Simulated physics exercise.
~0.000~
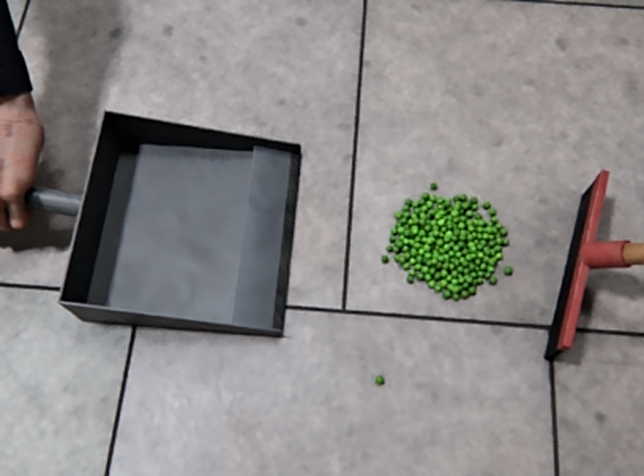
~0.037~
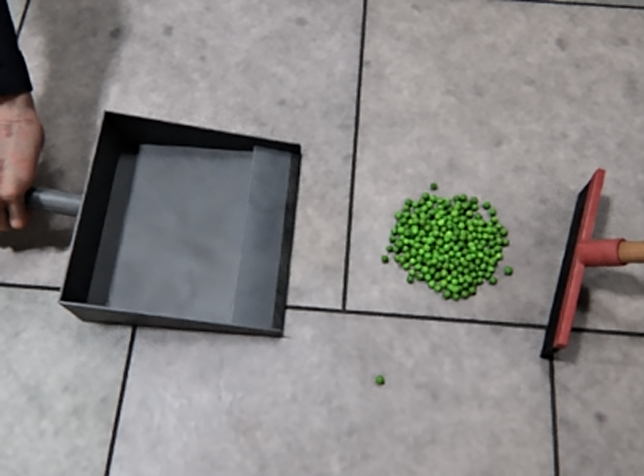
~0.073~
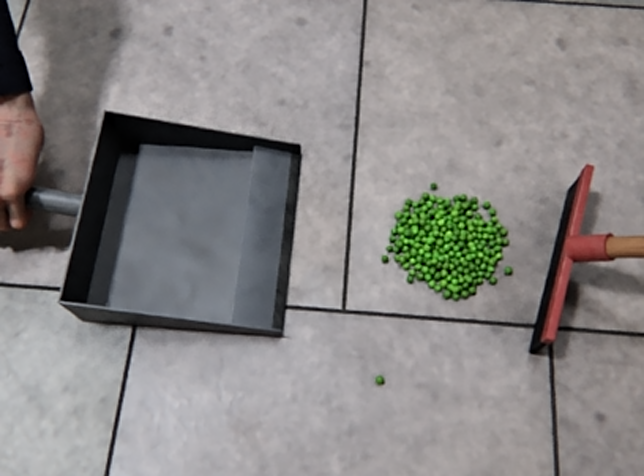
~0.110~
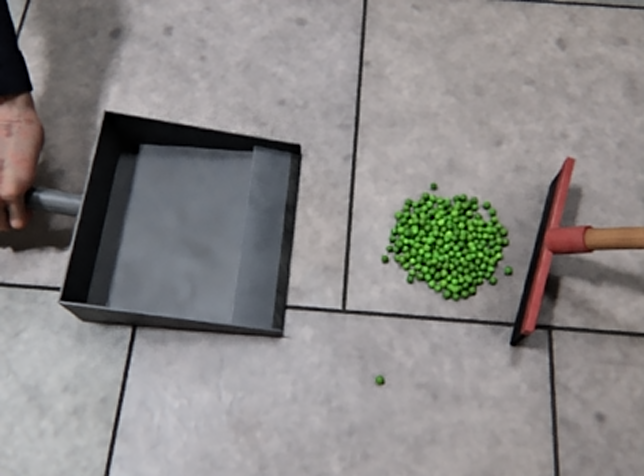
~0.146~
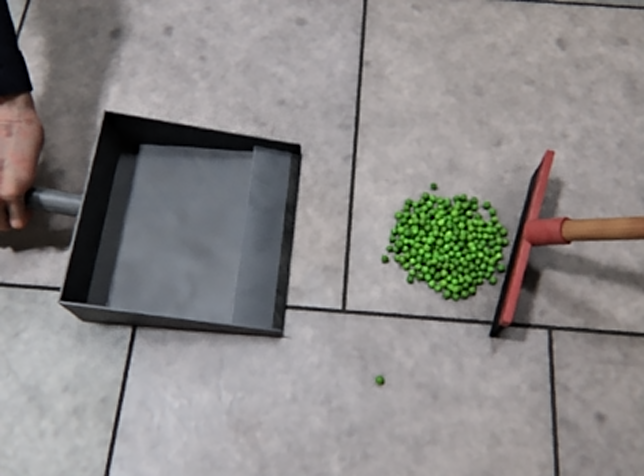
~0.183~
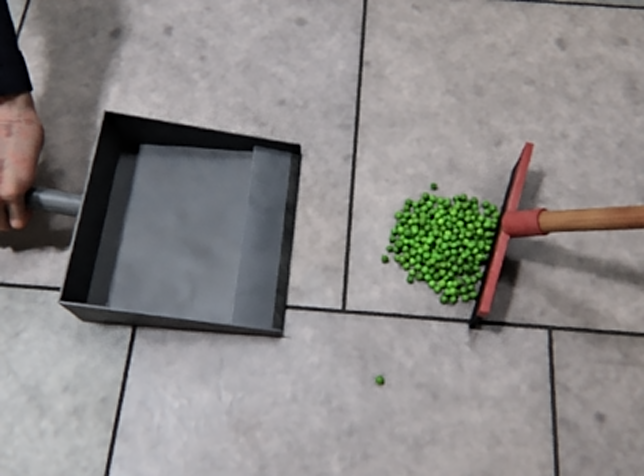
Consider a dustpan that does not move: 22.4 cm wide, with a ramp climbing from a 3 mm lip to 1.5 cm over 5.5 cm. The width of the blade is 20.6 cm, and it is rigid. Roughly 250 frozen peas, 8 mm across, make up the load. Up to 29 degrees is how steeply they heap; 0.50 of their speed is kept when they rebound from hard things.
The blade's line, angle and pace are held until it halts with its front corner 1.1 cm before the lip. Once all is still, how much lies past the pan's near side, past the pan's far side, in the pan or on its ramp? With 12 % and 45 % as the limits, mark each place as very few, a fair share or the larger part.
My call: Near side: Very few; far side: A fair share; pan: A fair share.
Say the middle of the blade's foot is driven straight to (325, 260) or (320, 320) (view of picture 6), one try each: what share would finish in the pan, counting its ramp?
Some 15 and 5 per cent.
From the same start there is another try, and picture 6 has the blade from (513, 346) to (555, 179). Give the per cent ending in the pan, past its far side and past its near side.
Pan: 5, far side: 5, near side: 0.
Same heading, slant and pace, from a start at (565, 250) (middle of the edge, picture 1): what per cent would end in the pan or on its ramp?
I'd put it at around 25 per cent.
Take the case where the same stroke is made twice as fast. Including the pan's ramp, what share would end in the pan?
Share: Near 40 %.
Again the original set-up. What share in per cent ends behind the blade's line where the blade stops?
I'd say close to 10 per cent.
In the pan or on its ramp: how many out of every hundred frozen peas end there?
Around 25 percent.
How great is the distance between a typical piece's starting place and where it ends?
Around 20 centimetres.
After 0.35 s, middle of the blade 13 cm from the lip; 0 % over the lip, far side 10 %, near side 0 %.
After 0.46 s, middle of the blade 6 cm from the lip; 0 % over the lip, far side 20 %, near side 0 %.
After 0.70 s, middle of the blade 4 cm from the lip; 30 % over the lip, far side 25 %, near side 5 %.
At rest (1.4 s), near side 5 %, far side 25 %, pan 25 %, in front of the lip or behind the blade 40 %.
